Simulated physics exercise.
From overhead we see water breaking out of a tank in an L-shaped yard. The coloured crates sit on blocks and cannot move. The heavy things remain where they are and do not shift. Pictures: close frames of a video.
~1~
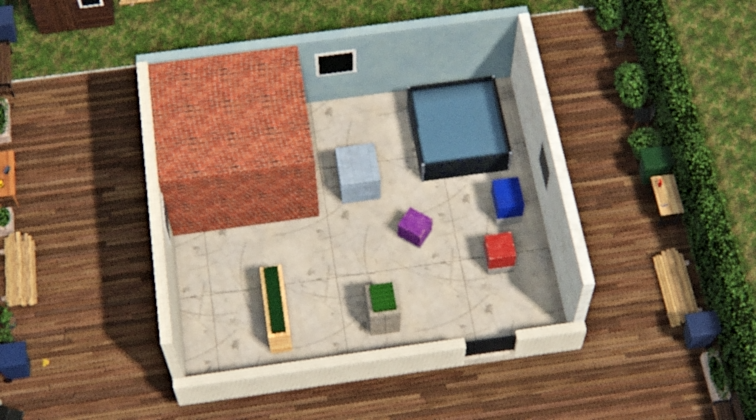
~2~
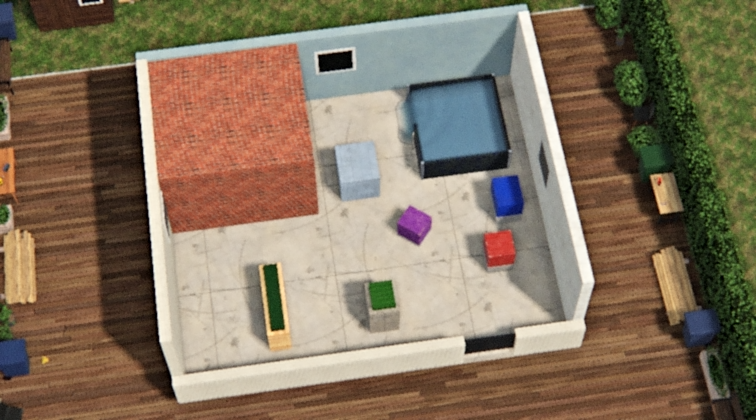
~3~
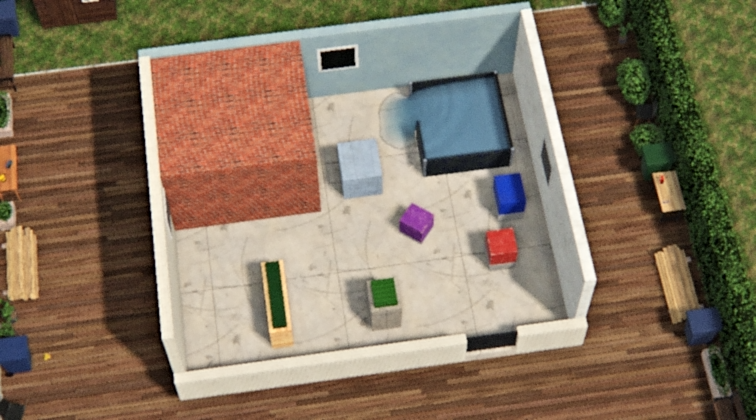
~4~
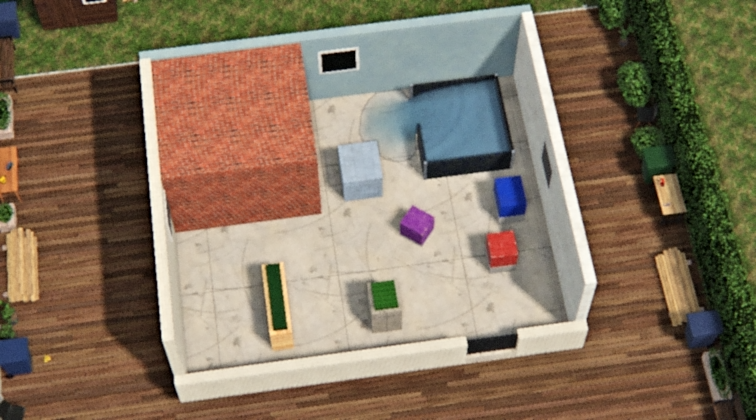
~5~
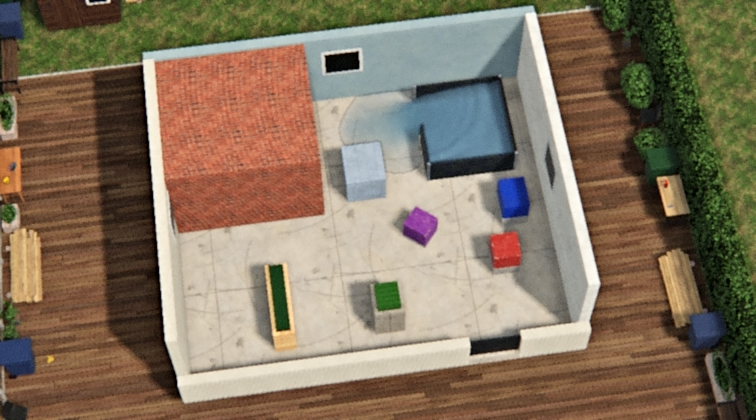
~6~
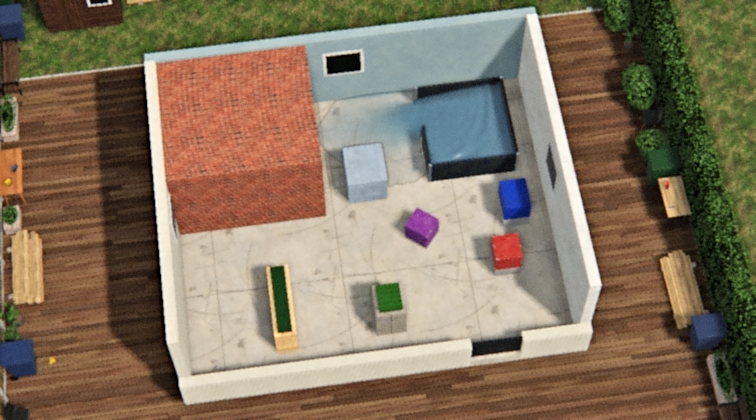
In a walled L-shaped yard seen from above, water pours from the left side of a dark open tank, spreading leftward.
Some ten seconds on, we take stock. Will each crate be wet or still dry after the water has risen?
Afterwards the red crate is still dry, the blue crate is still dry, the purple crate is wet.
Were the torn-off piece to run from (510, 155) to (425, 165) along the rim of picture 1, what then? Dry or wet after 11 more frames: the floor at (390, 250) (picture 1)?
Pretty sure it's left alone at that location.
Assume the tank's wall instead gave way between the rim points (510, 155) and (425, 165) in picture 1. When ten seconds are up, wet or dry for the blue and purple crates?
Result - blue crate gets flooded, purple crate gets flooded.
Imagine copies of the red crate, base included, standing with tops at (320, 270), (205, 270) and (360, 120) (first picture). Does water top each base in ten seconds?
So, in the order given: Untouched, untouched, flooded.
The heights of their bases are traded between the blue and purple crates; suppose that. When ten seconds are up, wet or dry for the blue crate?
The blue crate is reached.
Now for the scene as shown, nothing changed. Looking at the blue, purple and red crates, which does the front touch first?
The answer is the one in purple.
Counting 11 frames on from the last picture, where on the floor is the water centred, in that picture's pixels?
I'd mark it close to (417, 139).
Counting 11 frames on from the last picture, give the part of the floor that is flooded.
Estimate: Some 20 in a hundred.
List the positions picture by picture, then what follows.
The open tank at (459, 122) is whole and still, in the first picture.
Water pours out at (413, 116) and has run to (407, 142), in the second picture.
The front is at (388, 140), out from the gap at (415, 114), in the third picture.
Water pours out at (416, 117) and has run to (362, 134), in the fourth picture.
The front is at (345, 139), out from the gap at (419, 118), in the fifth picture.
Water pours out at (420, 119) and has run to (320, 129), in the sixth picture.
A moment on, water covers 15 % of the floor; the red crate not reached, the blue crate not reached, the purple crate not reached.
Next, water covers 20 % of the floor; the red crate not reached, the blue crate not reached, the purple crate water round its plinth.
Then, water covers 35 % of the floor; the red crate not reached, the blue crate not reached, the purple crate water round its plinth.
Later, water covers 65 % of the floor; the red crate water round its plinth, the blue crate water round its plinth, the purple crate water round its plinth.
In the end, water covers 90 % of the floor; the red crate stayed above the water, the blue crate stayed above the water, the purple crate was topped.
